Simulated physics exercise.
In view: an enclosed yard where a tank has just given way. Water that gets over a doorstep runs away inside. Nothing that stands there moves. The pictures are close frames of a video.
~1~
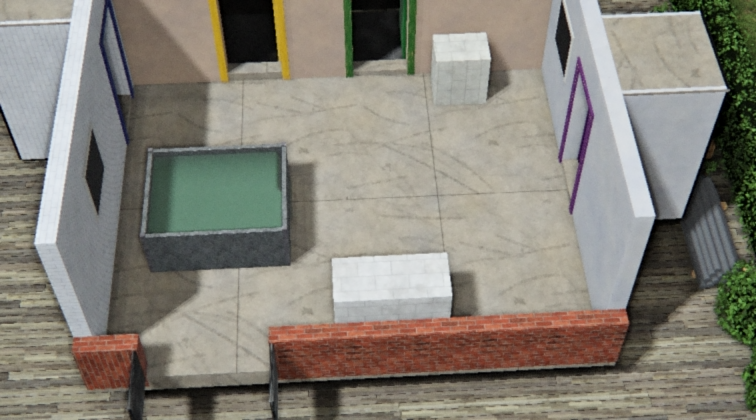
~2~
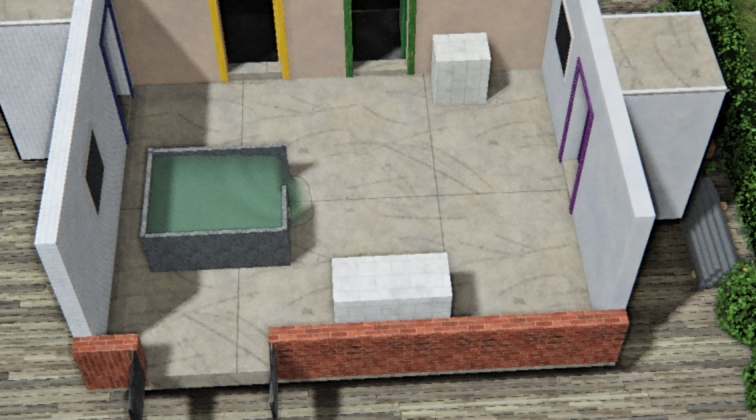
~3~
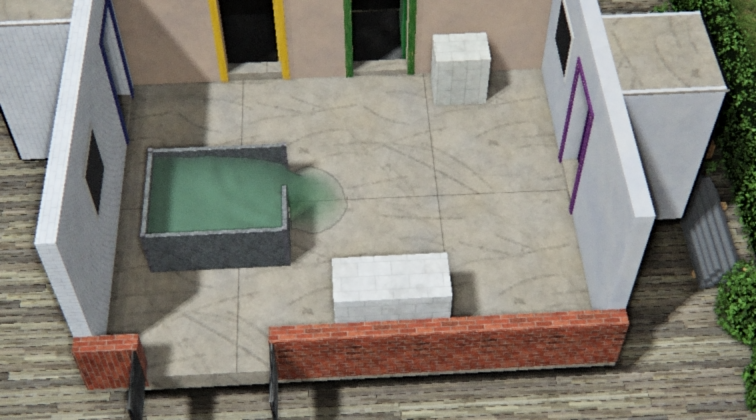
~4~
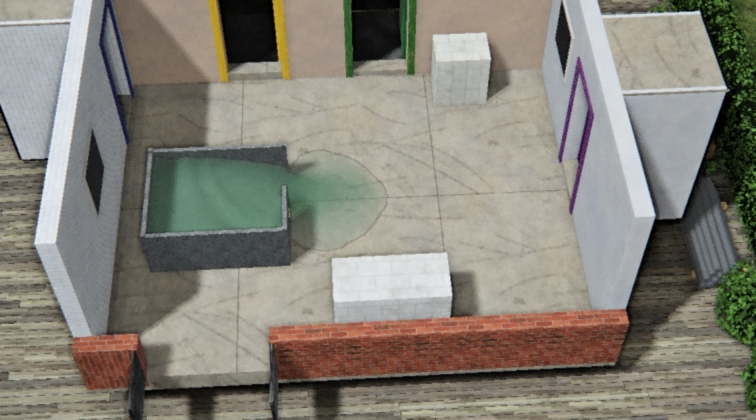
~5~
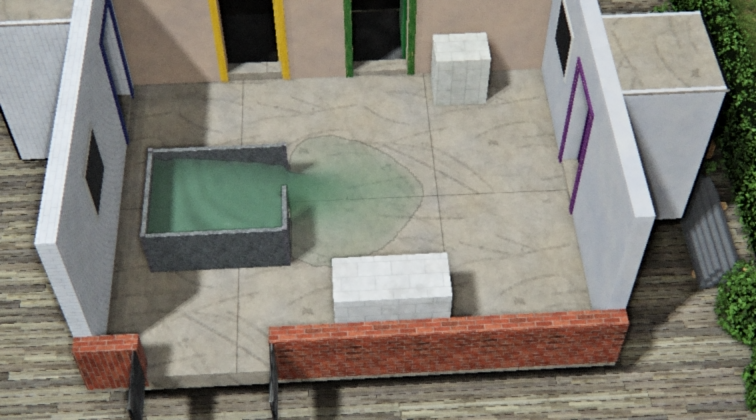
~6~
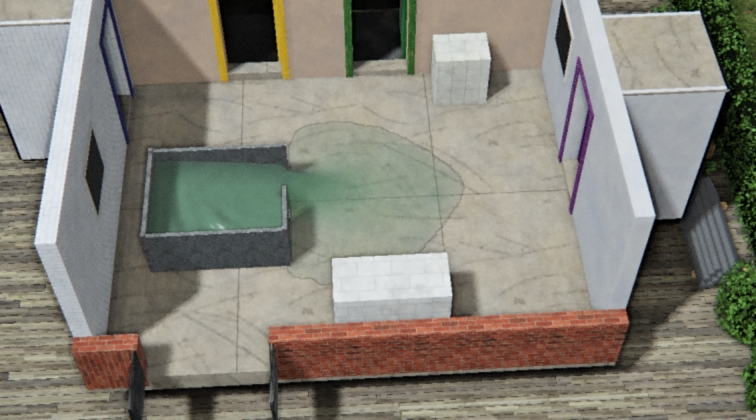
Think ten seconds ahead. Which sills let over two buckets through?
The blue door holds within the limit; the yellow door holds within the limit; the purple door floods; the green door holds within the limit.
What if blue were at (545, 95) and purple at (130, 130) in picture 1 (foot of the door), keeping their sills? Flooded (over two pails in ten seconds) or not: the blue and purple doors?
In short: The blue door is over, the purple door stays under.
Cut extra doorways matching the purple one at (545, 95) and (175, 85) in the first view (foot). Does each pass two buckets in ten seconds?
In that order: Goes over, holds.
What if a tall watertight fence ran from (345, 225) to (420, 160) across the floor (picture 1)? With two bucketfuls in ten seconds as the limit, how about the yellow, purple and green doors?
The yellow door keeps below it; the purple door keeps below it; the green door takes more.
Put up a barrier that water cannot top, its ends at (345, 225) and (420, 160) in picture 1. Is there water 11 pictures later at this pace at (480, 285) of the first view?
Verdict: Awash.
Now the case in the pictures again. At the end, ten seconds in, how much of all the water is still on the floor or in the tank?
Near 94 in a hundred.
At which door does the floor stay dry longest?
That is the blue-painted one.
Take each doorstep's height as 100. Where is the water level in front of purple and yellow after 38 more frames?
About 130 and 20 per cent.
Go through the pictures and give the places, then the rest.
Still water in the open tank at (216, 192), in the first picture.
Water pours out at (284, 189) and has run to (292, 179), in the second picture.
Water pours out at (285, 191) and has run to (340, 210), in the third picture.
The front is at (378, 187), out from the gap at (285, 192), in the fourth picture.
Water pours out at (285, 192) and has run to (413, 182), in the fifth picture.
The front is at (456, 183), out from the gap at (285, 191), in the sixth picture.
A moment on, water covers 45 % of the floor; the blue door not reached, the yellow door not reached, the purple door wet at the sill, nothing in, the green door not reached.
Next, water covers 55 % of the floor; the blue door not reached, the yellow door not reached, the purple door over two buckets in, the green door under two buckets in.
Then, water covers 55 % of the floor; the blue door not reached, the yellow door not reached, the purple door over two buckets in, the green door under two buckets in.
Later, water covers 65 % of the floor; the blue door not reached, the yellow door wet at the sill, nothing in, the purple door far over two buckets in, the green door under two buckets in.
In the end, water covers 95 % of the floor; the blue door wet at the sill, nothing in, the yellow door wet at the sill, nothing in, the purple door far over two buckets in, the green door under two buckets in.
